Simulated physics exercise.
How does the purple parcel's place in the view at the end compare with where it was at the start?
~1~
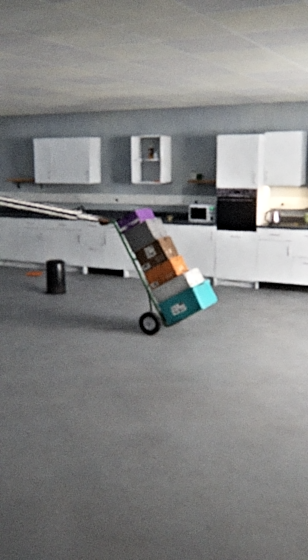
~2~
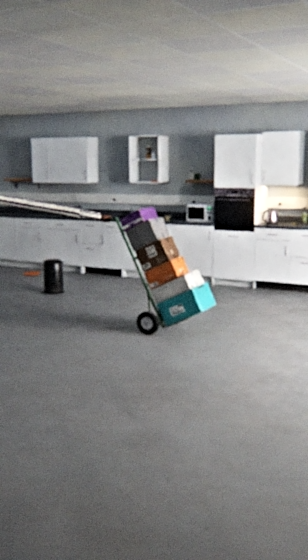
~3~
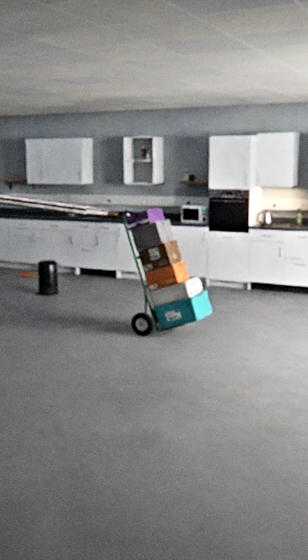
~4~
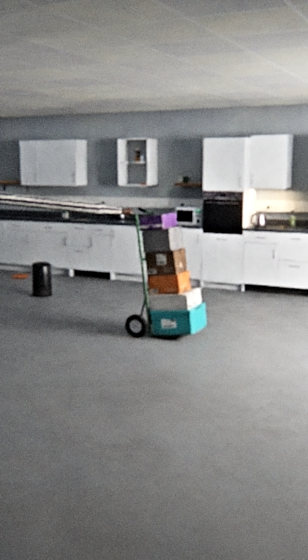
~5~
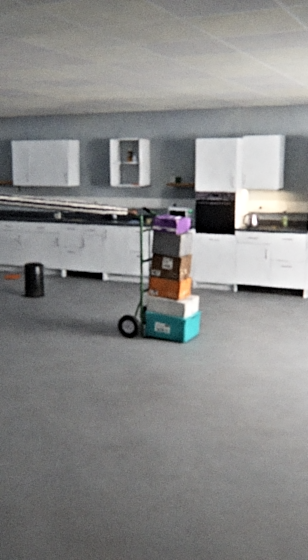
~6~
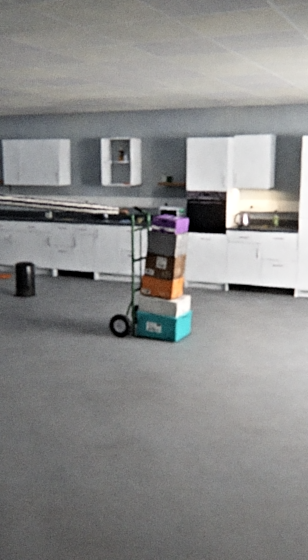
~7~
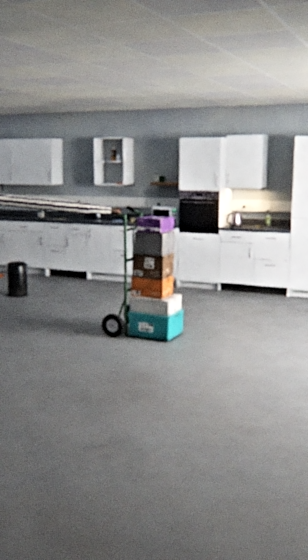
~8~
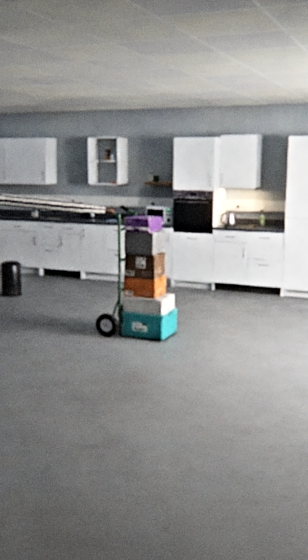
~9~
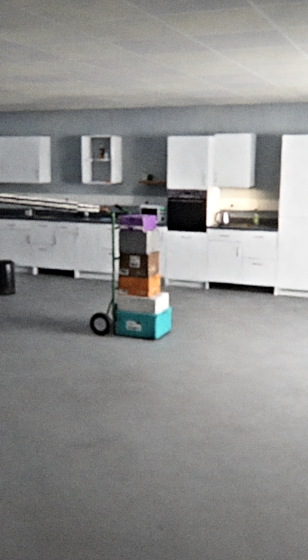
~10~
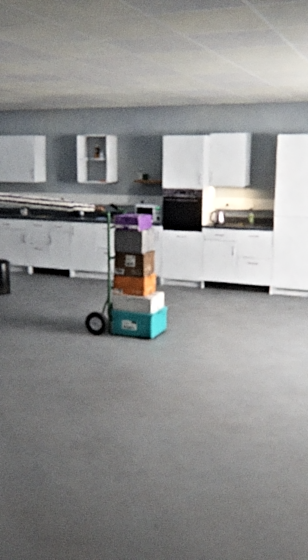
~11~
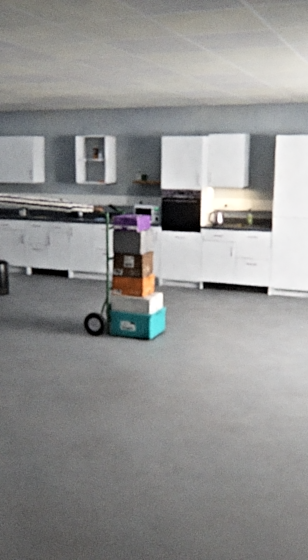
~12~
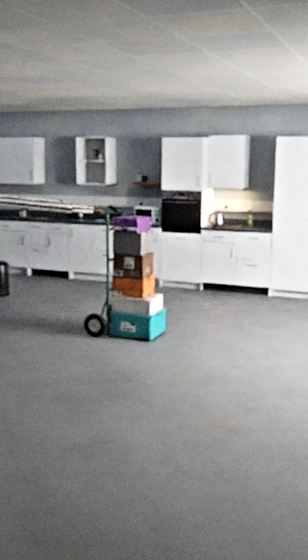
It ends up in almost the same spot in the view, just left of the middle, after drifting right and then back left in between.
